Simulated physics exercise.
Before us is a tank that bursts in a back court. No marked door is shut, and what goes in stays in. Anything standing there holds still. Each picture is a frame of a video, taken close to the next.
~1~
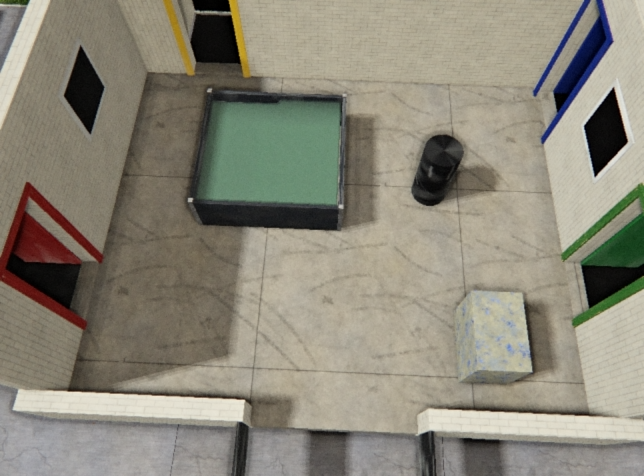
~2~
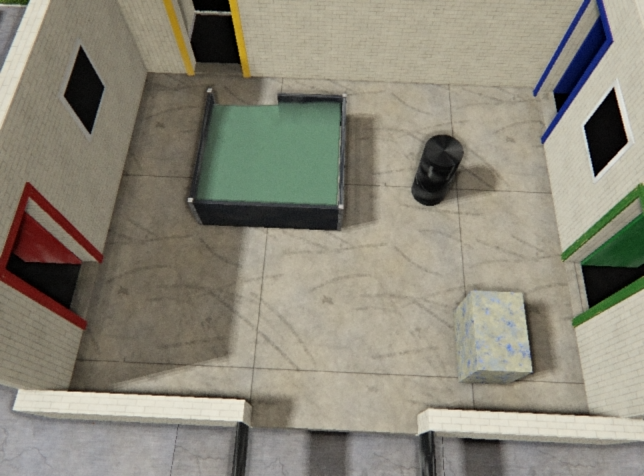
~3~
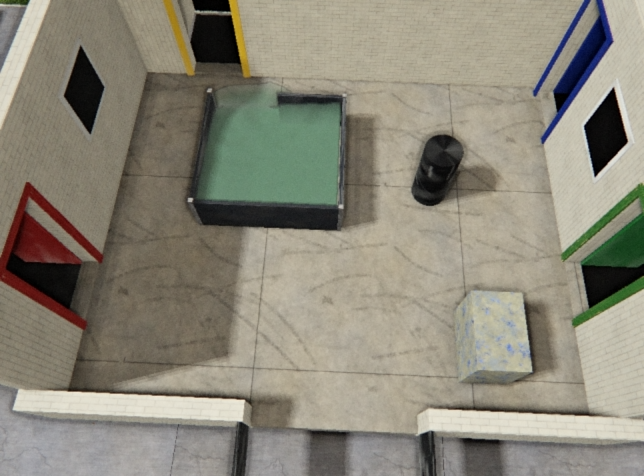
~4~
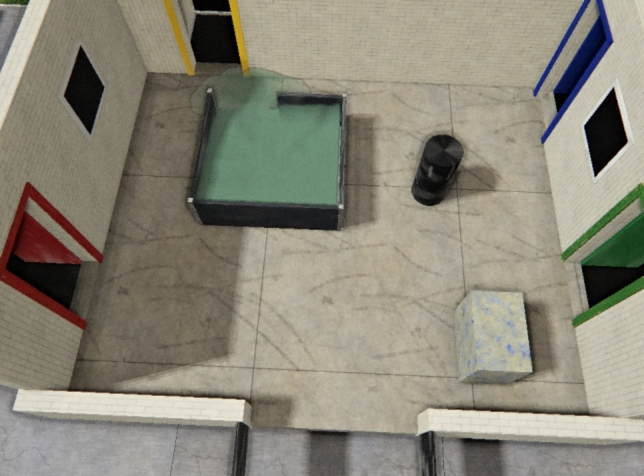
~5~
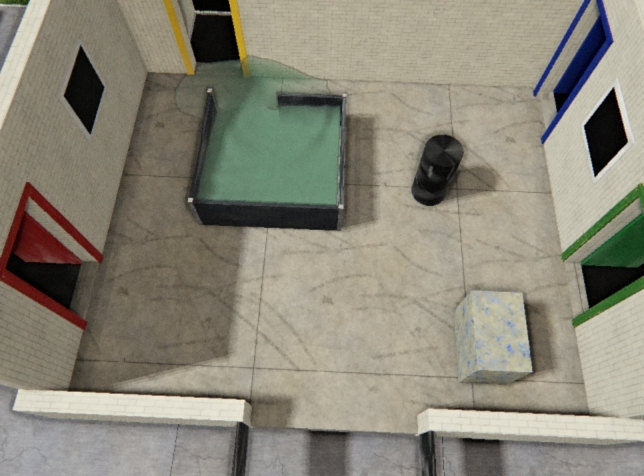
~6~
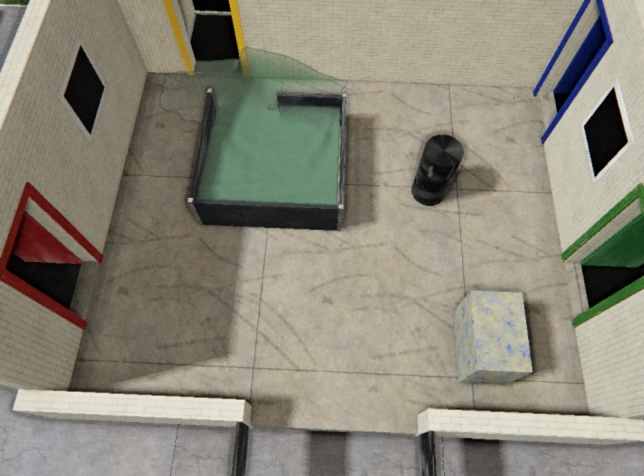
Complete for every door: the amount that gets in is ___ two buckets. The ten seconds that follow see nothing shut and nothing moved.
Blue door: At most; red door: At most; yellow door: More than; green door: At most.
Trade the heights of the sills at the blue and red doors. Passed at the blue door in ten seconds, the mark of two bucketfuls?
Reading - blue door: Above the limit.
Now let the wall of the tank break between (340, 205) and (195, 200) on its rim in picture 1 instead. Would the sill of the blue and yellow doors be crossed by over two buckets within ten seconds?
Here the blue keeps within bounds, and the yellow gets too much.
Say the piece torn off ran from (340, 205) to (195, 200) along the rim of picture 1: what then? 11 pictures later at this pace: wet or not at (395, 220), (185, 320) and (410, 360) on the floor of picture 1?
Log: Point 1 unreached; point 2 inundated; point 3 inundated.
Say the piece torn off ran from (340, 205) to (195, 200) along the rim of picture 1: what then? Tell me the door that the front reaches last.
My answer is the blue door.
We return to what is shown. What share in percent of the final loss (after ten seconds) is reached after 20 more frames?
Around 65 per cent.
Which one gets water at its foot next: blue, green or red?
The blue one.
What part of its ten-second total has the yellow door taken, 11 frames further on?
My estimate: Close to 45 per cent.
A moment on, water covers 10 % of the floor; the blue door not reached, the red door not reached, the yellow door far over two buckets in, the green door not reached.
Next, water covers 25 % of the floor; the blue door not reached, the red door not reached, the yellow door far over two buckets in, the green door not reached.
Then, water covers 45 % of the floor; the blue door wet at the sill, nothing in, the red door wet at the sill, nothing in, the yellow door far over two buckets in, the green door not reached.
Later, water covers 70 % of the floor; the blue door under two buckets in, the red door wet at the sill, nothing in, the yellow door far over two buckets in, the green door wet at the sill, nothing in.
In the end, water covers 90 % of the floor; the blue door under two buckets in, the red door wet at the sill, nothing in, the yellow door far over two buckets in, the green door under two buckets in.
